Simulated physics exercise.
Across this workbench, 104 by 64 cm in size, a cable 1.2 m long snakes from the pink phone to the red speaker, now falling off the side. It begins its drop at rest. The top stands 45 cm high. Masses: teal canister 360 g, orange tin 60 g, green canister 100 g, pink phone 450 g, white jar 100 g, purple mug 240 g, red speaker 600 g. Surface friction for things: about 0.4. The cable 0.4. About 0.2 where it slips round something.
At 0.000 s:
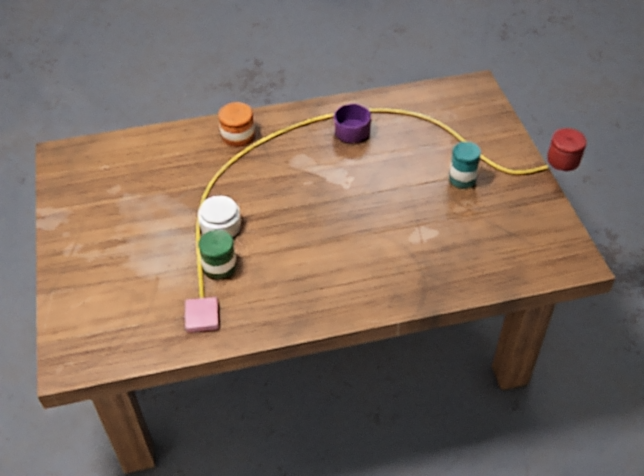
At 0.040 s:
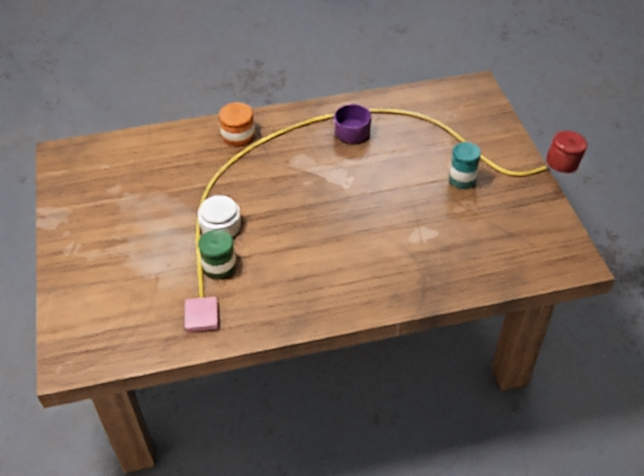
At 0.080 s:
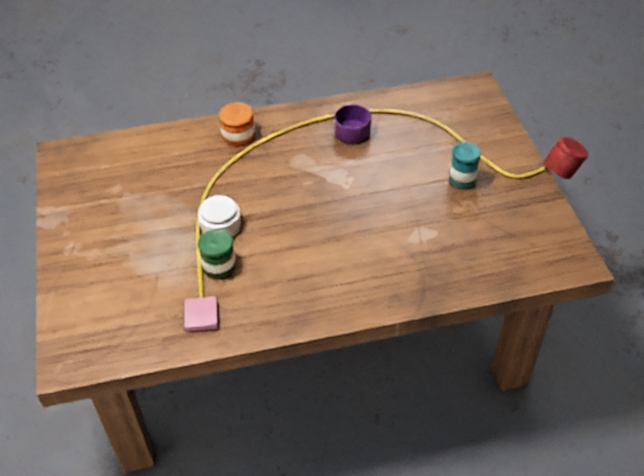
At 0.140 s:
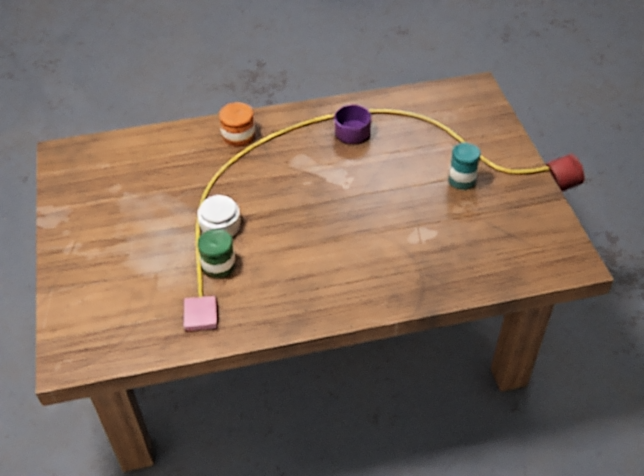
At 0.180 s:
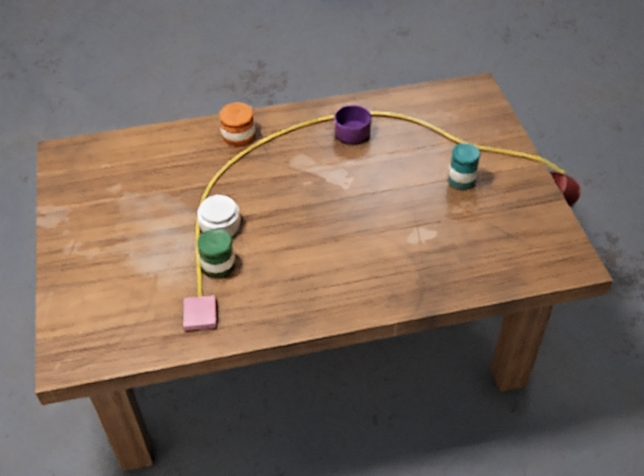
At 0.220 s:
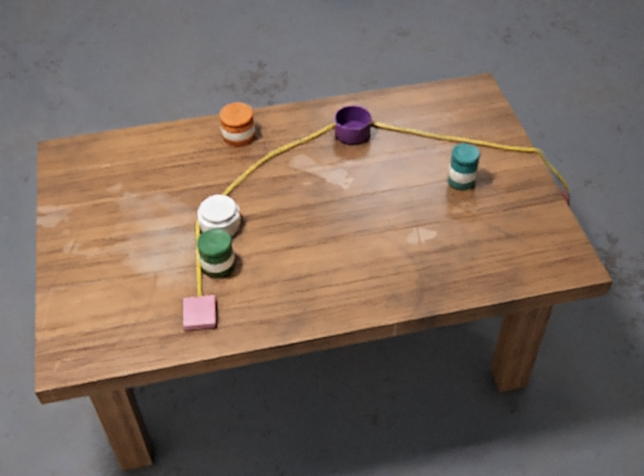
A wooden workbench stands on a grey floor, seen from above at an angle by a still camera. A yellow cable curves from a pink block at the front left past green, white, orange, purple and teal containers to a red cylinder at the right edge. The red cylinder tips and drops over the side, pulling the cable's curve straighter across the top while the other things stay put.
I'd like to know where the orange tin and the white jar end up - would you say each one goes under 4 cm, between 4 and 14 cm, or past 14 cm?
I'd say the orange tin goes under 4 cm, the white jar goes past 14 cm.
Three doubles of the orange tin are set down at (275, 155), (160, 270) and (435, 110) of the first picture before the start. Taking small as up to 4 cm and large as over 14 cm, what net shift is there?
Big, slight, then slight.
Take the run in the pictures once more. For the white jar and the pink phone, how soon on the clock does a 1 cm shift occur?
White jar: 0.26 s; pink phone: 0.34 s.
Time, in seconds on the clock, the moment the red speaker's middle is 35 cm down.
At about 0.38 s.
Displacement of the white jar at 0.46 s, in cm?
White jar: Roughly 20 cm.
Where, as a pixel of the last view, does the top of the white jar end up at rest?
It stops around pixel (336, 245).
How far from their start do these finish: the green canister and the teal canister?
Final offset from start: Green canister = 10 cm, teal canister = 0 cm.
By 0.5 s, the cable's tail end at (208, 288); white jar 20 cm off its start, purple mug 20 cm off its start, green canister 9 cm off its start.
By 0.7 s, the cable's tail end at (208, 288); white jar 25 cm off its start, purple mug 33 cm off its start, green canister 11 cm off its start.
By 1.0 s, the cable's tail end at (208, 288); white jar 25 cm off its start at (336, 245), purple mug 33 cm off its start at (436, 215), green canister 11 cm off its start at (272, 255).
By 1.2 s, the cable's tail end at (208, 288); white jar 25 cm off its start, purple mug 33 cm off its start, green canister 11 cm off its start.
By 2.4 s, the cable's tail end at (208, 288); white jar 25 cm off its start at (336, 245), orange tin 0 cm off its start at (236, 113), purple mug 33 cm off its start at (436, 215), green canister 11 cm off its start at (272, 255).
